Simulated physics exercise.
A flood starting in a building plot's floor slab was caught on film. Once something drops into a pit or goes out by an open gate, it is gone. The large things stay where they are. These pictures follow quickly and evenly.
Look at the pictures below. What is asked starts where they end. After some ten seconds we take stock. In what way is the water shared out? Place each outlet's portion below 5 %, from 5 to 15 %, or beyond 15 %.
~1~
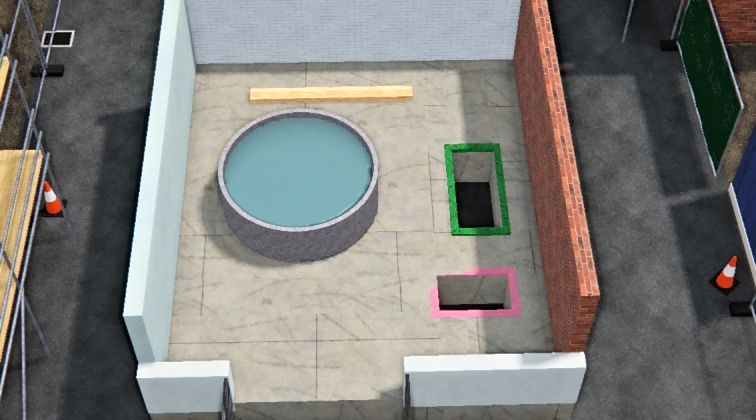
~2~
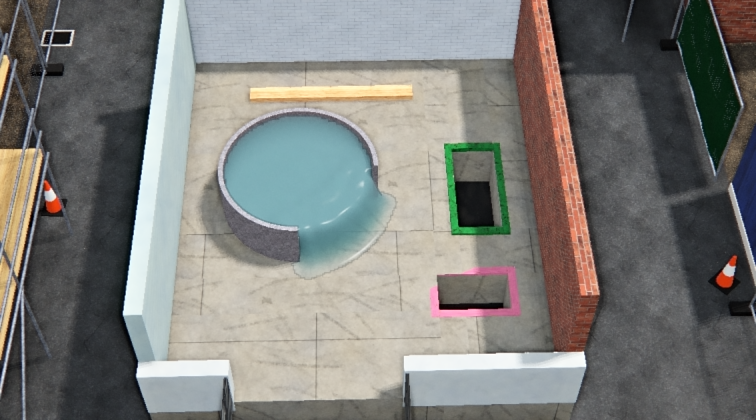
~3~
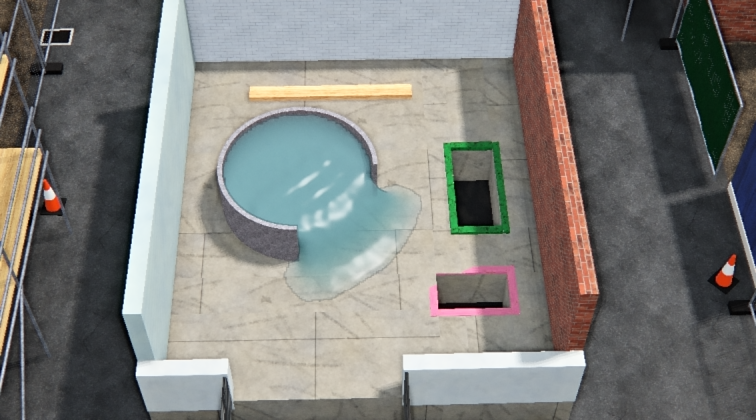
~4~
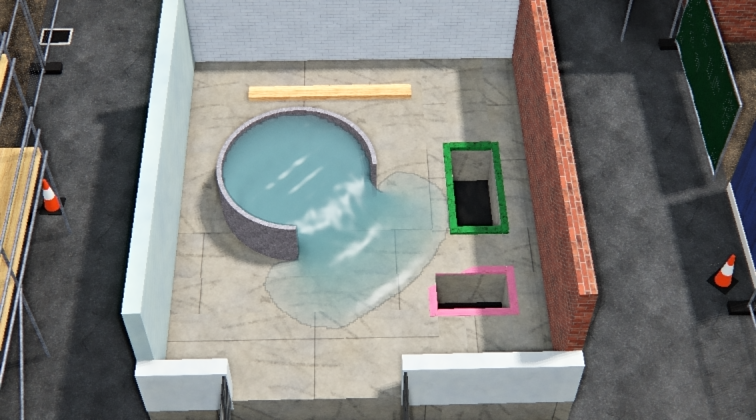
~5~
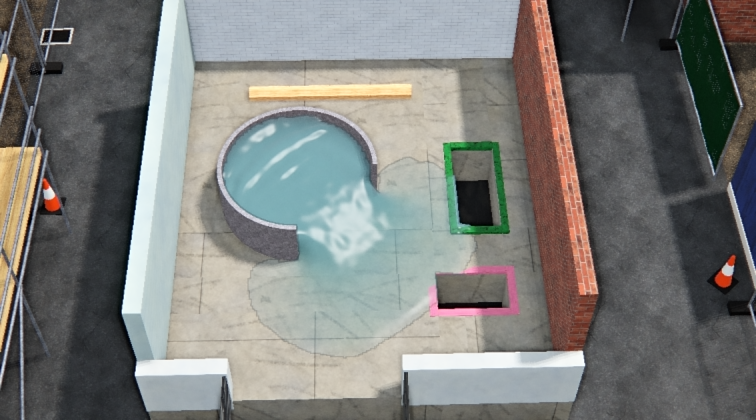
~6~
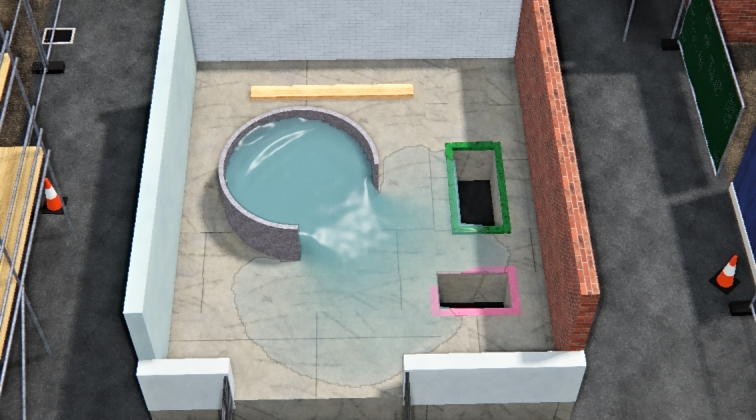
Gate: Past fifteen per cent; green pit: Five to fifteen per cent; pink pit: Past fifteen per cent.
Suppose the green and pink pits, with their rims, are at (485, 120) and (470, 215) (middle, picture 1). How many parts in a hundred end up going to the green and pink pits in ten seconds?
The green pit ends up with 2 per cent, the pink pit with 30 per cent.
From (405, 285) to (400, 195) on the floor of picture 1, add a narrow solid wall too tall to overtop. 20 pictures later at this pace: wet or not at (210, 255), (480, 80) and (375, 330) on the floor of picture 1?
Same order as asked - unsoaked, soaked, soaked.
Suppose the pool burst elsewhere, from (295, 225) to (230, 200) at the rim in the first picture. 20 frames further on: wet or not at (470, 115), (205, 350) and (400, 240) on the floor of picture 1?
So the first one is left untouched, the next drenched, and the last left untouched.
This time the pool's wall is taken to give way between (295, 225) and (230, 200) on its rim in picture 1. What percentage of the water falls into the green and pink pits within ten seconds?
In percent: Green 0, pink 8.
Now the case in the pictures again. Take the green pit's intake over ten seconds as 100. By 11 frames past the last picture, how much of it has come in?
It would be roughly 60 percent of the ten-second total.
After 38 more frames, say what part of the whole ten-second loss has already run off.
My figure: 85 percent.
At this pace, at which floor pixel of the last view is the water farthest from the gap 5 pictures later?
Roughly (555, 379).
A moment on, water covers 35 % of the floor; the gate 3 %, the green pit 3 %, the pink pit 6 %.
Next, water covers 35 % of the floor; the gate 8 %, the green pit 4 %, the pink pit 13 %.
Then, water covers 40 % of the floor; the gate 13 %, the green pit 6 %, the pink pit 26 %.
Later, water covers 45 % of the floor; the gate 19 %, the green pit 7 %, the pink pit 39 %.
In the end, water covers 60 % of the floor; the gate 23 %, the green pit 7 %, the pink pit 46 %.
